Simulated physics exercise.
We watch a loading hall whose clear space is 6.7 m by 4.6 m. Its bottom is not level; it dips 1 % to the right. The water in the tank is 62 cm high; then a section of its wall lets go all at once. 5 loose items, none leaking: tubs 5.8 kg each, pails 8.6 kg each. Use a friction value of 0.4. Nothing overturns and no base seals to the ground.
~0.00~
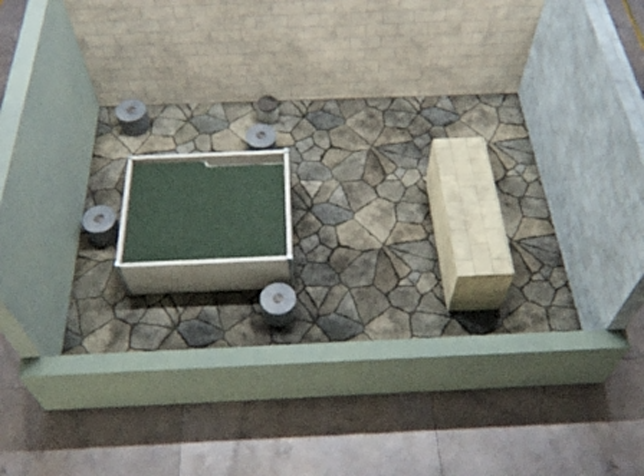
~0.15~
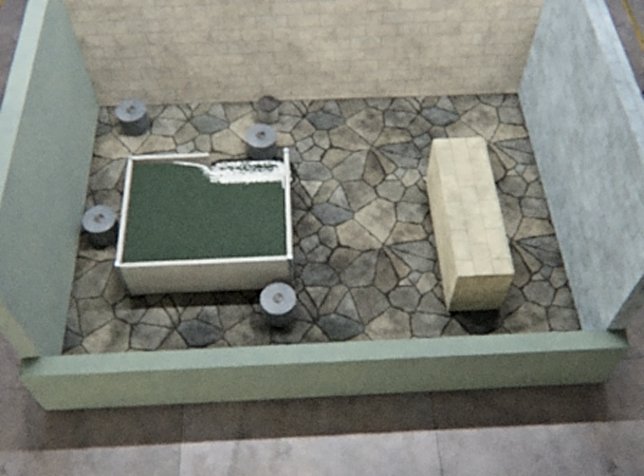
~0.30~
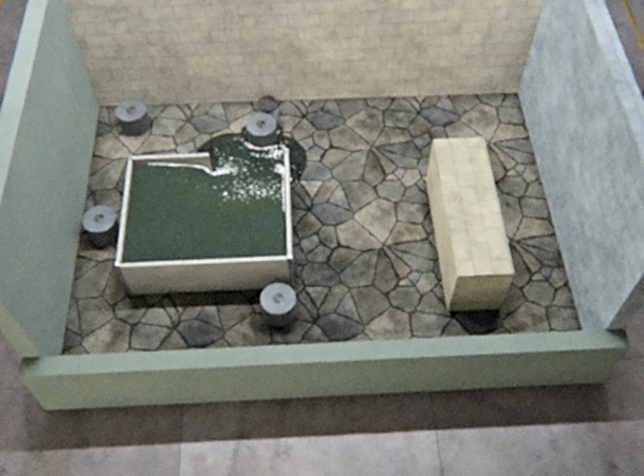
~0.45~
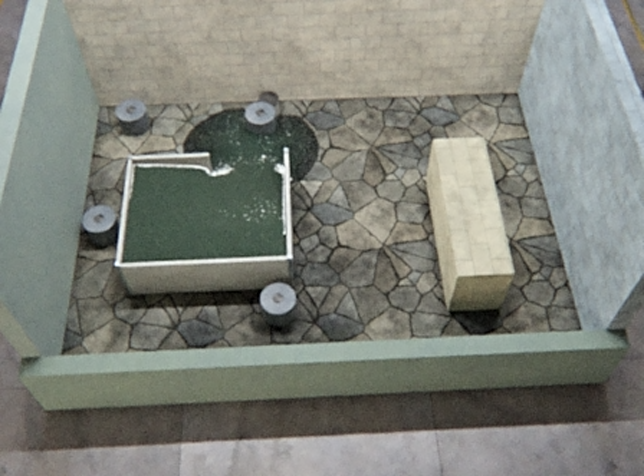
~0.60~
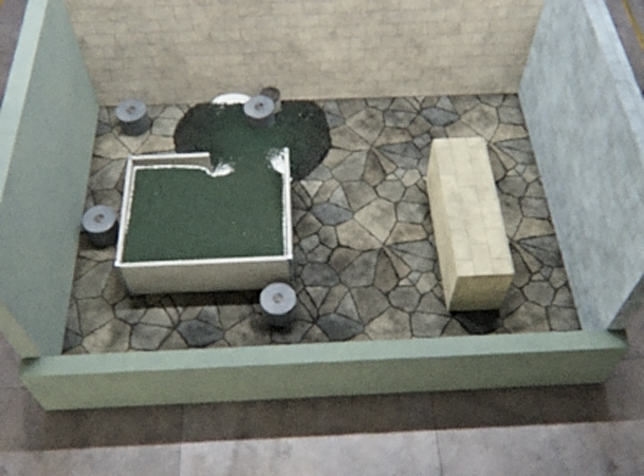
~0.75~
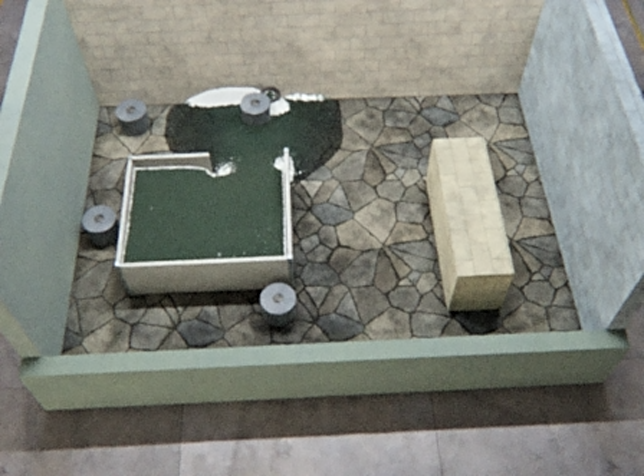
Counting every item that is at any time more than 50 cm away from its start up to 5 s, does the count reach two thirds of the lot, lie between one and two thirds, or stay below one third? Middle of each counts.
It reaches two thirds of the lot.
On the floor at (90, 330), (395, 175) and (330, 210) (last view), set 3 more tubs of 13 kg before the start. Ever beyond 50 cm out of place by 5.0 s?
One by one they come out larger, lesser, lesser.
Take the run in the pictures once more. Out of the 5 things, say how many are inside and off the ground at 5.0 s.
Just then, the number is 2.
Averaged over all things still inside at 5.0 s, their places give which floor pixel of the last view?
At about (232, 323).
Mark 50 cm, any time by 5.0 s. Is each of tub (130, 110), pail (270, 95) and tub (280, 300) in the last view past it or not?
Well, the first one's too far, the next one's too far and the last one's not that far.
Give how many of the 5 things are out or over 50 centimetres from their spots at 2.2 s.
I count 3 of them.
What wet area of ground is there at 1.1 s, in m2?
My estimate is roughly 8.0 m2.
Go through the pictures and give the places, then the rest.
The first frame shows a tub at (261, 136), on the bottom; a pail at (267, 103) rests on the ground; water covers 3.5 m2; 0 of 5 have shifted.
The second frame shows a tub at (261, 136), on the bottom; a pail at (267, 103) rests on the ground; 4.1 m2 under water; 0 of 5 have shifted.
The third frame shows a tub at (261, 124) rests on the ground, 22 cm from its start; a pail at (267, 103), on the bottom; 4.8 m2 under water; 1 of 5 have shifted.
The fourth frame shows a tub at (260, 113), on the bottom, 43 cm from its start; a pail at (268, 99), on the bottom, 10 cm from its start; water covers 5.8 m2; 2 of 5 have shifted.
The fifth frame shows a tub at (259, 107), on the bottom, 54 cm from its start; a pail at (270, 94), on the bottom, 19 cm from its start; water covers 6.8 m2; 2 of 5 have shifted.
The sixth frame shows a tub at (255, 103) floats, 58 cm from its start; a pail at (270, 94), on the bottom, 20 cm from its start; 7.4 m2 under water; 2 of 5 have shifted.
After 1.1 s 1 of 5 are over 50 cm from their spots; 2 afloat.
After 2.2 s 3 of 5 are over 50 cm from their spots; 1 afloat.
After 3.5 s 4 of 5 are over 50 cm from their spots; 3 afloat.
After 5.0 s 4 of 5 are over 50 cm from their spots, and 4 have been at some point; 2 afloat.
